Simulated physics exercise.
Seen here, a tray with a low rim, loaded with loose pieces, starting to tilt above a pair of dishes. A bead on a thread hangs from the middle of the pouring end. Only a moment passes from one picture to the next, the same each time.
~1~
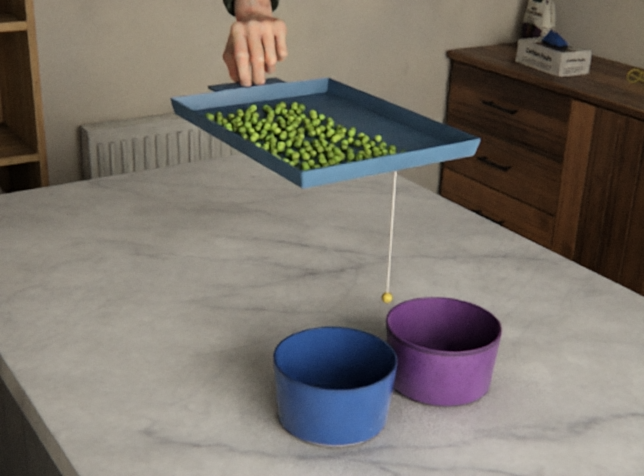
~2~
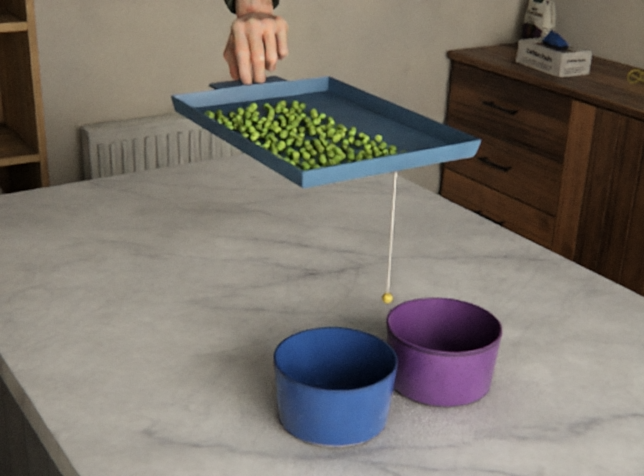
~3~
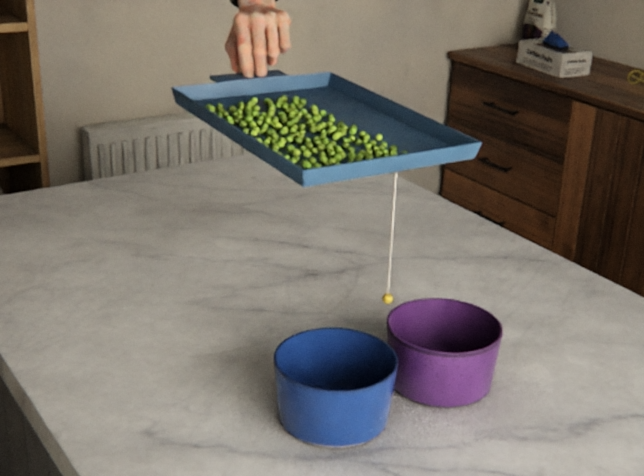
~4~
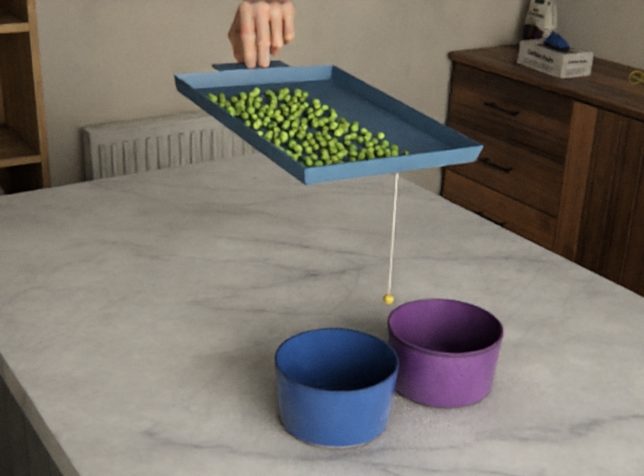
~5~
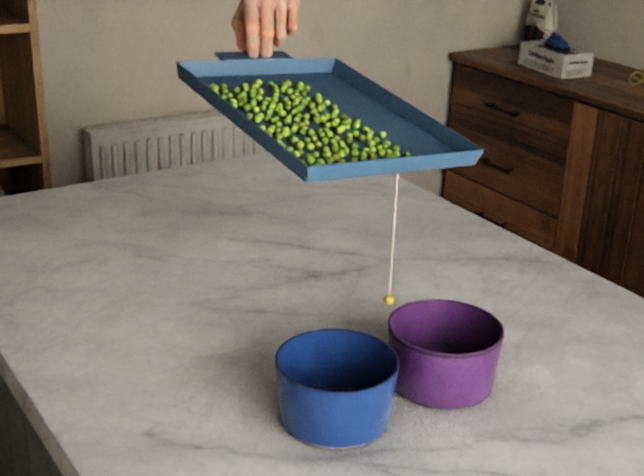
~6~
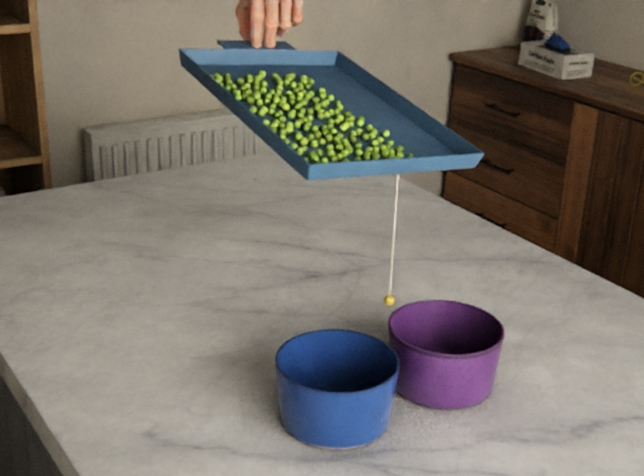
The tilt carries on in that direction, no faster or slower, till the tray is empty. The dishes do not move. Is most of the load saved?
Together they catch only the smaller part.
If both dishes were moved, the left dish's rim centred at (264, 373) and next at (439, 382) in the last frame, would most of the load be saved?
At the first place below a half, at the second below a half.
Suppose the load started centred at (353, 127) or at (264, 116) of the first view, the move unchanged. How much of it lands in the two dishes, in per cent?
About 20 and 20 per cent.
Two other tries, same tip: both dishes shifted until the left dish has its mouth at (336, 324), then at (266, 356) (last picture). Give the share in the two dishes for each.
First some 90, then 0 per cent.
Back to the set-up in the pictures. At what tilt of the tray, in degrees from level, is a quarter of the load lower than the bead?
Near 85 degrees.
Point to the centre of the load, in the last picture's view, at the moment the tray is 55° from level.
At about (427, 154).
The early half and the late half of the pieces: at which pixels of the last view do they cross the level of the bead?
Early half (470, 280), late half (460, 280).
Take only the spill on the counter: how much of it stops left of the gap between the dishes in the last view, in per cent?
About 10 per cent.
Soon after the last picture, tray tipped steeply; nearly all on the tray; a stray few in the right dish; a stray few outside both; a stray few in the air.
A little later, tray tipped right over; about a quarter on the tray; about a quarter in the right dish; about a third outside both; about a quarter in the air.
Later still, tray tipped past a quarter turn; about a quarter in the right dish; most outside both.
At rest, tray tipped past a quarter turn; none in the left dish; about a quarter in the right dish; most outside both.
